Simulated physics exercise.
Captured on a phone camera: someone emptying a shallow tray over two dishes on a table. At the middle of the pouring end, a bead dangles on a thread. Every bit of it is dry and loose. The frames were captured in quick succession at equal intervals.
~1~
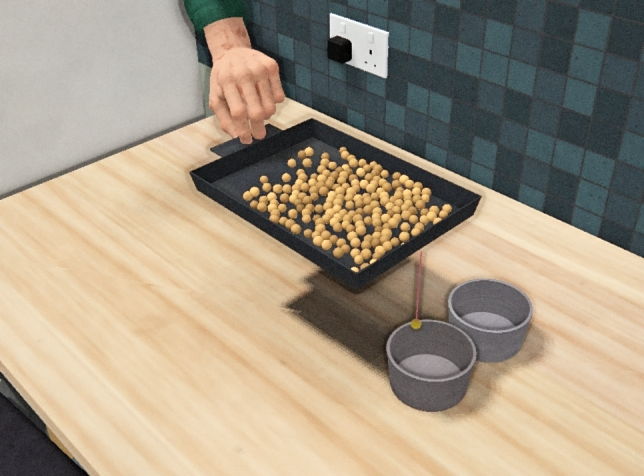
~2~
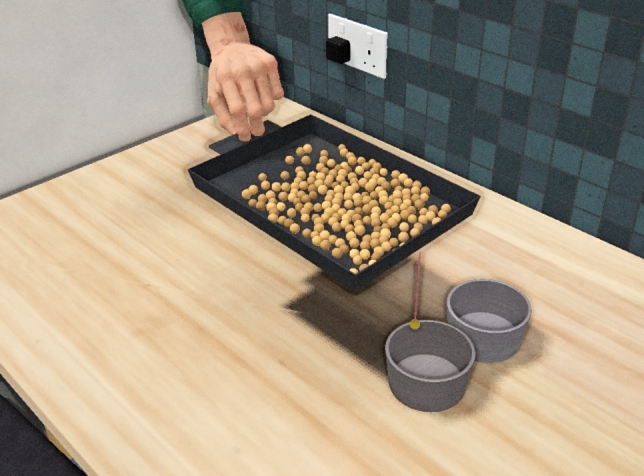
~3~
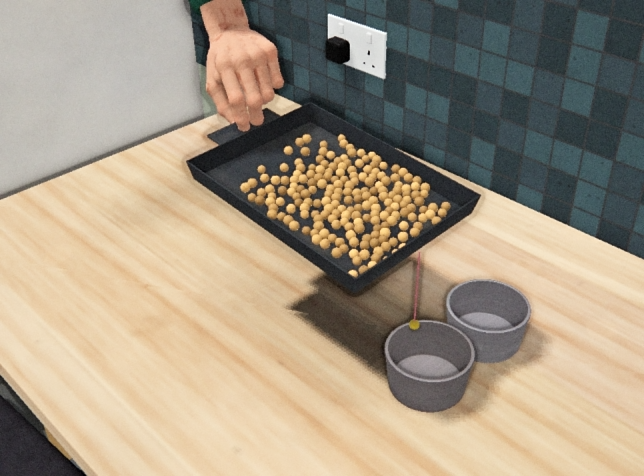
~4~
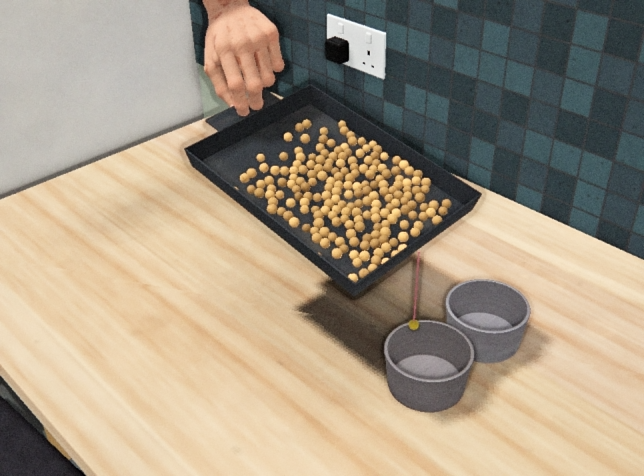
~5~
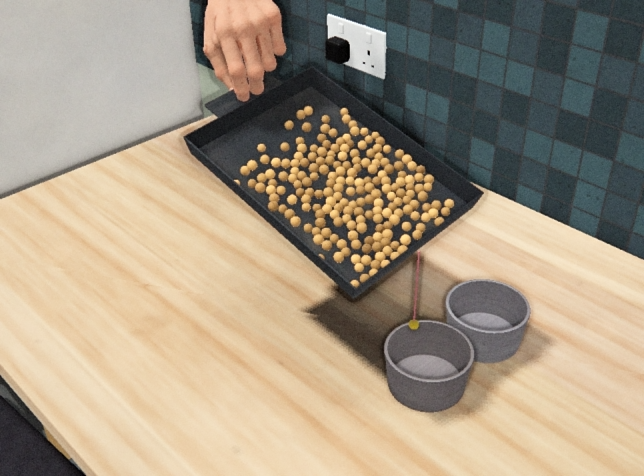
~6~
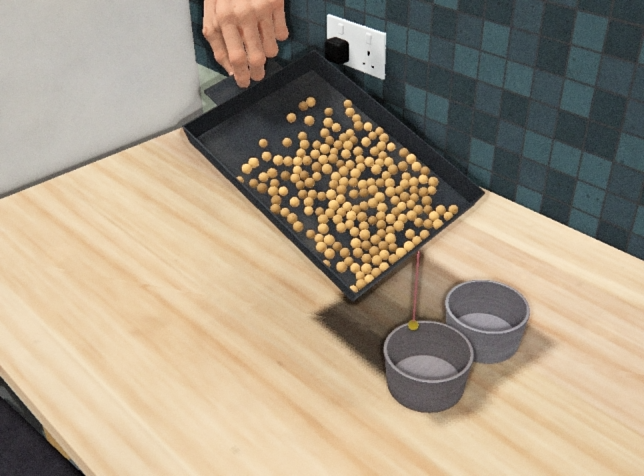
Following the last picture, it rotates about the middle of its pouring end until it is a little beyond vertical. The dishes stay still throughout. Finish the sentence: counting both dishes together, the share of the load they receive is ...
The share is smaller than half.
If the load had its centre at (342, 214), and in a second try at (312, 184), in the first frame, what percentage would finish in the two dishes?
The first start gives 0 percent and the second 0 percent.
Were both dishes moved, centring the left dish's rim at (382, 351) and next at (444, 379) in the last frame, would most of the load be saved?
Catch, run one: Below the halfway mark; run two: Below the halfway mark.
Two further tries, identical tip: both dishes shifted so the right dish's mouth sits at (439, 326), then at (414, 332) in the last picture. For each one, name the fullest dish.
Result, try one: The dish further left; try two: The dish further left.
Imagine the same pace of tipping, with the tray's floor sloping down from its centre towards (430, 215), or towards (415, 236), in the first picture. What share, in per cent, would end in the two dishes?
First case: 90 %; second case: 50 %.
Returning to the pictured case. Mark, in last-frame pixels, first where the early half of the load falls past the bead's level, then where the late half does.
Around (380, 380) at first; around (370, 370) after that.
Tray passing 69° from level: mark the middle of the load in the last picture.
About (373, 264).
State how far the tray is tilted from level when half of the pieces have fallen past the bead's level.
Somewhere around 95 degrees.
Shortly afterwards, tray tipped steeply; the bulk on the tray; only a few outside both; a little in the air.
Next, tray tipped past a quarter turn; a little on the tray; only a few in the left dish; the bulk outside both; a little in the air.
Some moments later, tray tipped past a quarter turn; only a few in the left dish; all but a few outside both.
In the end, tray tipped past a quarter turn; only a few in the left dish; none at all in the right dish; all but a few outside both.
